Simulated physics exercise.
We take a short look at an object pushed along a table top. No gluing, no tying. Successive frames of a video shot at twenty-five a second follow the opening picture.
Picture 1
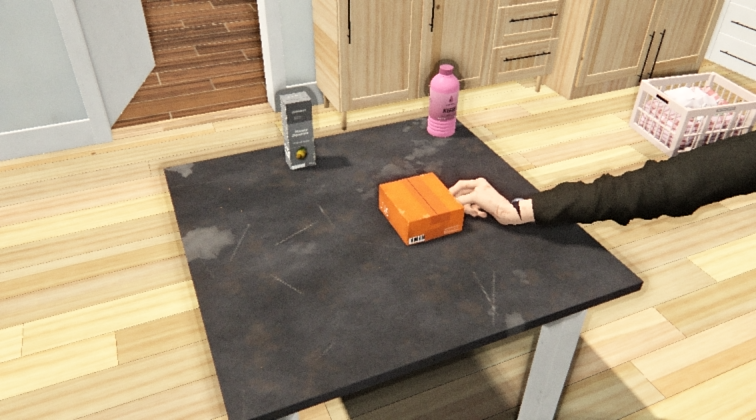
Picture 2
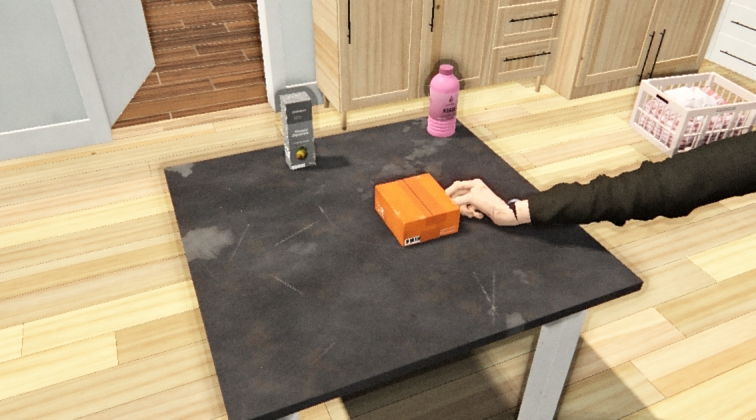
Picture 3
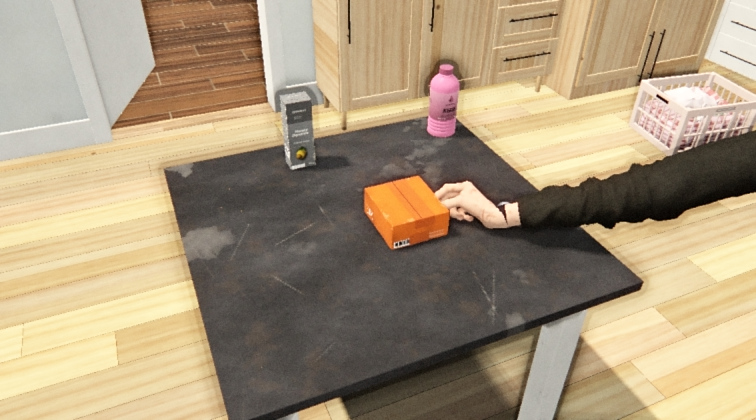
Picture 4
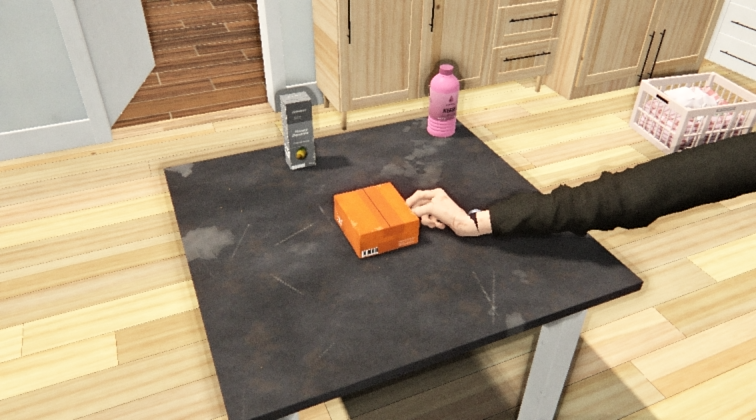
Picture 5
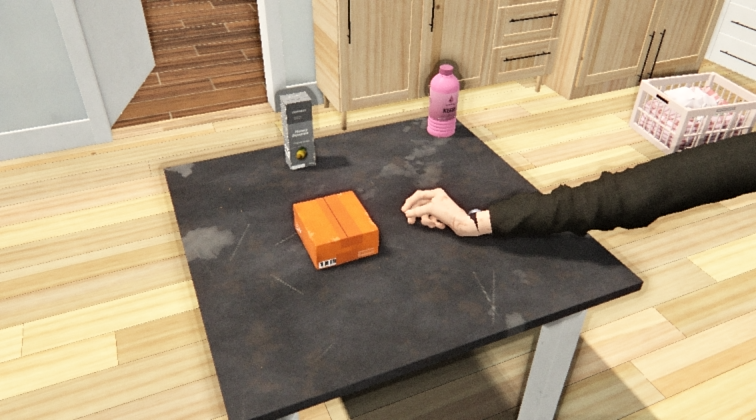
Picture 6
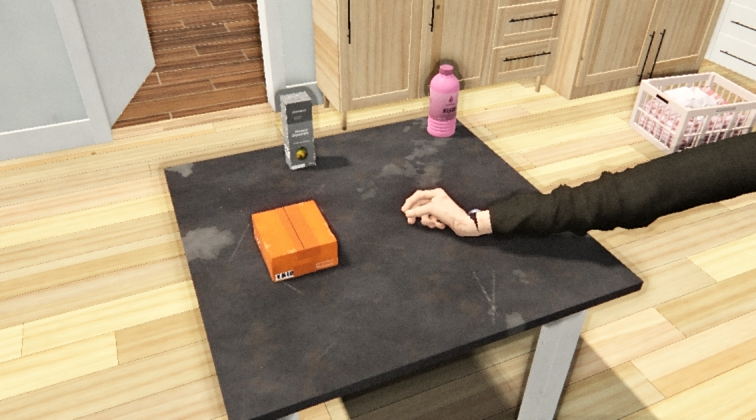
An orange box slides left across the dark table as a hand pushes it, then stays behind.
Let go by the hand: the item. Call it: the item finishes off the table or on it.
Off the table.
Then, 0.10 s past the last view, orange box displaced well along near (192, 266).
Then, 0.30 s past the last view, orange box now off the table.
Then, 0.40 s past the last view, things are still on the move.
Then, 0.50 s past the last view, as before.
Finally, off the table, orange box.
